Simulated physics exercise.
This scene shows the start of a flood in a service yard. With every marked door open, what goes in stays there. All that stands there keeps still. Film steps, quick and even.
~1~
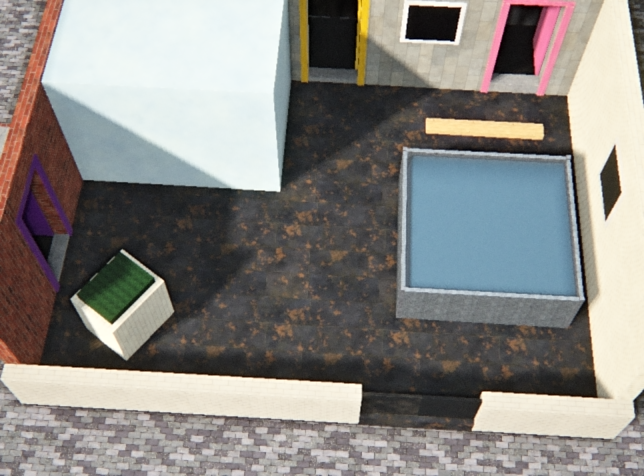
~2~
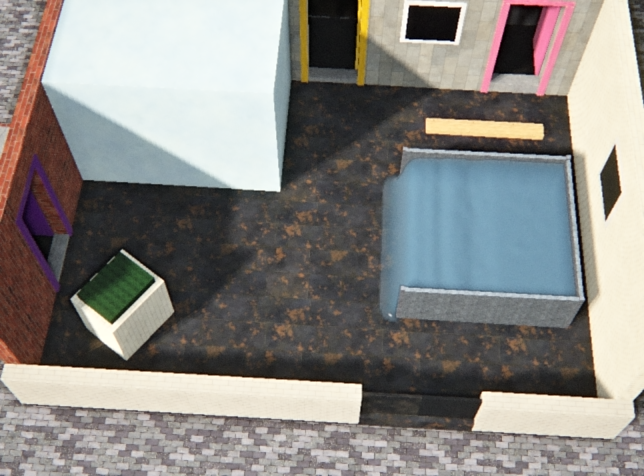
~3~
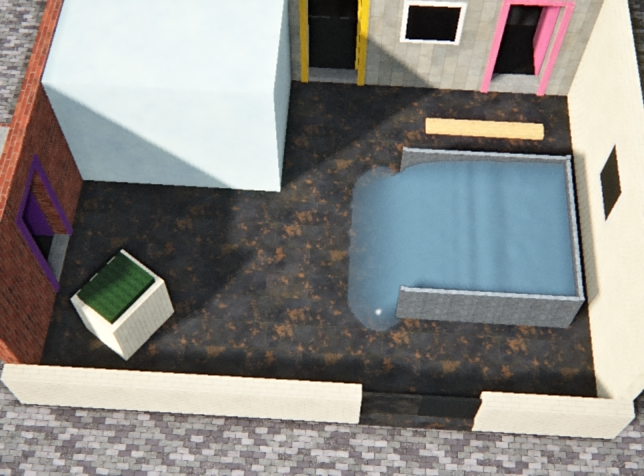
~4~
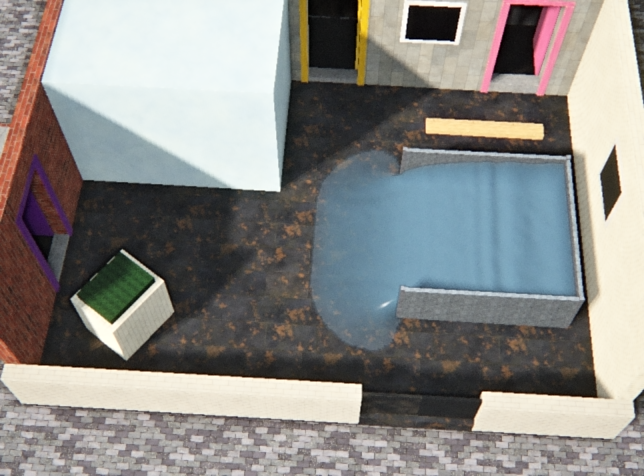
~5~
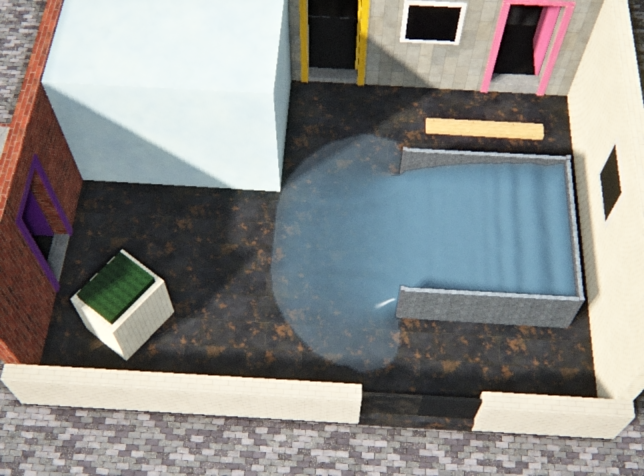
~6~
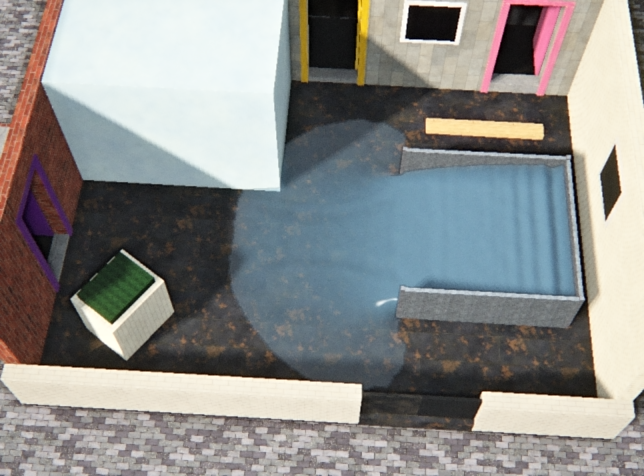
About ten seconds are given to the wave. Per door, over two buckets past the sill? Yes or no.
Pink door no, purple door yes, yellow door yes.
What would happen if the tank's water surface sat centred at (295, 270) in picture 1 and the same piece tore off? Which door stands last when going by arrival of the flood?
Answer: The one in yellow.
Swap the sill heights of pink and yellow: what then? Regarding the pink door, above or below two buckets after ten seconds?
Pink door exceeds the limit.
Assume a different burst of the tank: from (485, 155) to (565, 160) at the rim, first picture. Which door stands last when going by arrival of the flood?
That would be the purple one.
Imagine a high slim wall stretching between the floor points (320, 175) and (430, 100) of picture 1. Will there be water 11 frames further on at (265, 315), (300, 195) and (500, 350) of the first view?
Submerged; submerged; untouched.
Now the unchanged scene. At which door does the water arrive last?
I pick the pink-painted one.
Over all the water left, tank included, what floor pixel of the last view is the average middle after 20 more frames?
Somewhere near (276, 247).
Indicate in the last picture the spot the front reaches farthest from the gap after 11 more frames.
(37, 381).
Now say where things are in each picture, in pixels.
In the first frame, still water in the water tank at (488, 223).
In the second frame, water pours out at (403, 238) and has run to (398, 178).
In the third frame, the front is at (378, 171), out from the gap at (402, 239).
In the fourth frame, water pours out at (402, 240) and has run to (357, 158).
In the fifth frame, the front is at (330, 148), out from the gap at (402, 240).
In the sixth frame, the front is at (245, 196), out from the gap at (402, 240).
A moment on, water covers 55 % of the floor; the pink door not reached, the purple door wet at the sill, nothing in, the yellow door wet at the sill, nothing in.
Next, water covers 65 % of the floor; the pink door not reached, the purple door far over two buckets in, the yellow door over two buckets in.
Then, water covers 75 % of the floor; the pink door wet at the sill, nothing in, the purple door far over two buckets in, the yellow door far over two buckets in.
Later, water covers 90 % of the floor; the pink door wet at the sill, nothing in, the purple door far over two buckets in, the yellow door far over two buckets in.
In the end, water covers 95 % of the floor; the pink door wet at the sill, nothing in, the purple door far over two buckets in, the yellow door far over two buckets in.
